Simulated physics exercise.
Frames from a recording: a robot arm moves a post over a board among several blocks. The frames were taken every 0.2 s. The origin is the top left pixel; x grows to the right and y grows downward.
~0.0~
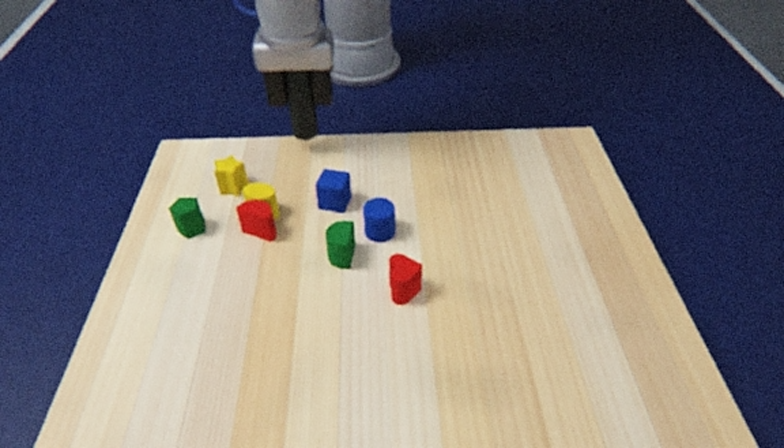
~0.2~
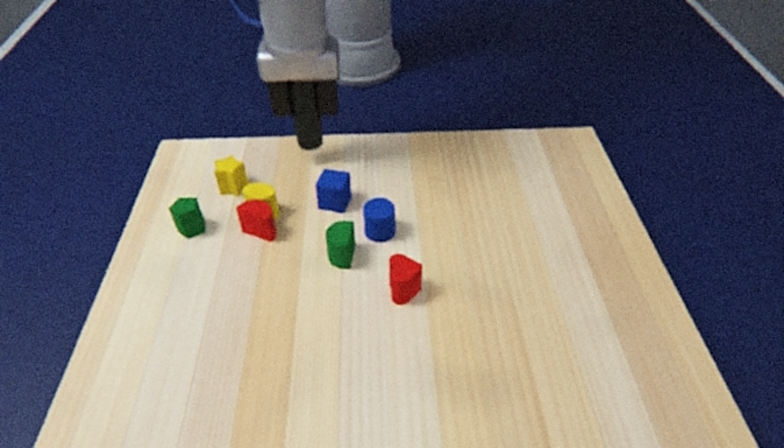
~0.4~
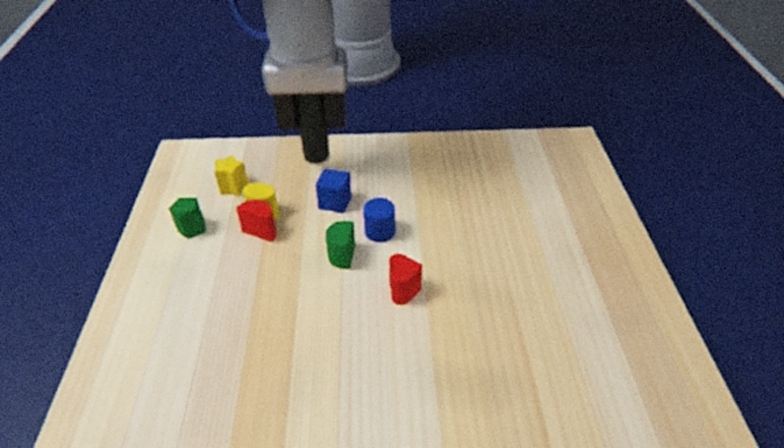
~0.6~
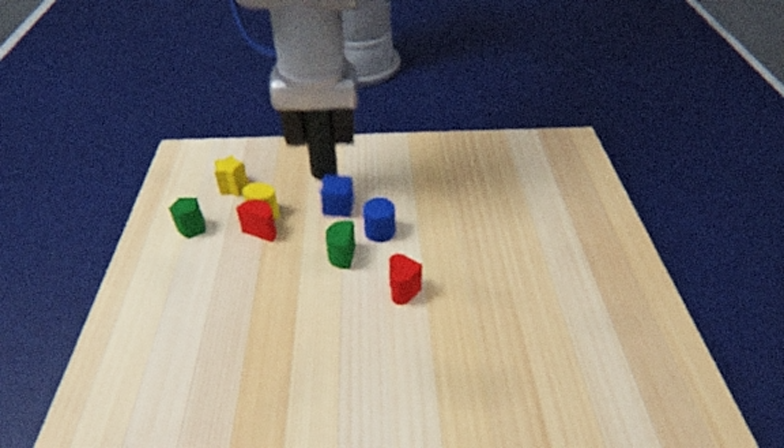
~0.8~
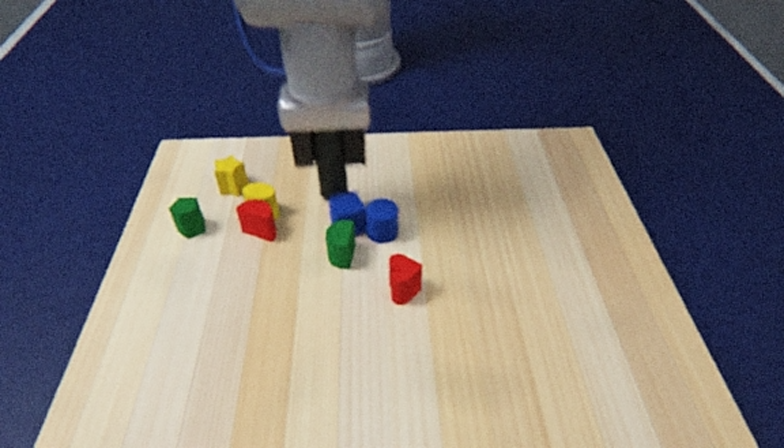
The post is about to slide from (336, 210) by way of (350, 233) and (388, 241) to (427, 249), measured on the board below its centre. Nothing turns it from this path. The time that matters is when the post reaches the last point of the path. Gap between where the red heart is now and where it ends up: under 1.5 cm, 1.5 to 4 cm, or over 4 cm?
It falls in the under 1.5 cm band.
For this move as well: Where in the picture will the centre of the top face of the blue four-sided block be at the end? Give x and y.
The centre of its top face lies at (383, 240).
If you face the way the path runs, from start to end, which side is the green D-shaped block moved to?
It's going to go right.
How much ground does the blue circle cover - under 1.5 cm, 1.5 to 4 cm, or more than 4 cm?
My answer is that it shifts over 4 cm.
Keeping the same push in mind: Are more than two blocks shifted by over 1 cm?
Going by the path, yes.
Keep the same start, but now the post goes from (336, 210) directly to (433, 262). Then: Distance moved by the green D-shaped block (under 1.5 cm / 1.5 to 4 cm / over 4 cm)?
Moves 1.5 to 4 cm.
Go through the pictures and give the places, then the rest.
In the first picture, post's lower end at (306, 133); green D-shaped block at (340, 232); blue four-sided block at (333, 178); blue circle at (379, 207); red heart at (403, 267).
In the second picture, post at (311, 143); blocks still.
In the third picture, post at (317, 156); blocks still.
In the fourth picture, post at (325, 173); blue four-sided block at (336, 184).
In the fifth picture, post at (334, 193); green D-shaped block at (340, 232); blue four-sided block at (347, 203); blue circle at (382, 208); red heart at (403, 267).
The first path, step by step. One third of the way, post at (350, 216); green D-shaped block at (344, 250), turned 55° clockwise; blue four-sided block at (364, 227); blue circle at (388, 211).
Two thirds of the way, post at (389, 225); green D-shaped block at (344, 251), turned 60° clockwise; blue four-sided block at (383, 239), turned 40° clockwise; blue circle at (420, 213).
At the end, post at (428, 232); green D-shaped block at (344, 251), turned 60° clockwise; blue four-sided block at (383, 240), turned 40° clockwise; blue circle at (454, 212); red heart still.
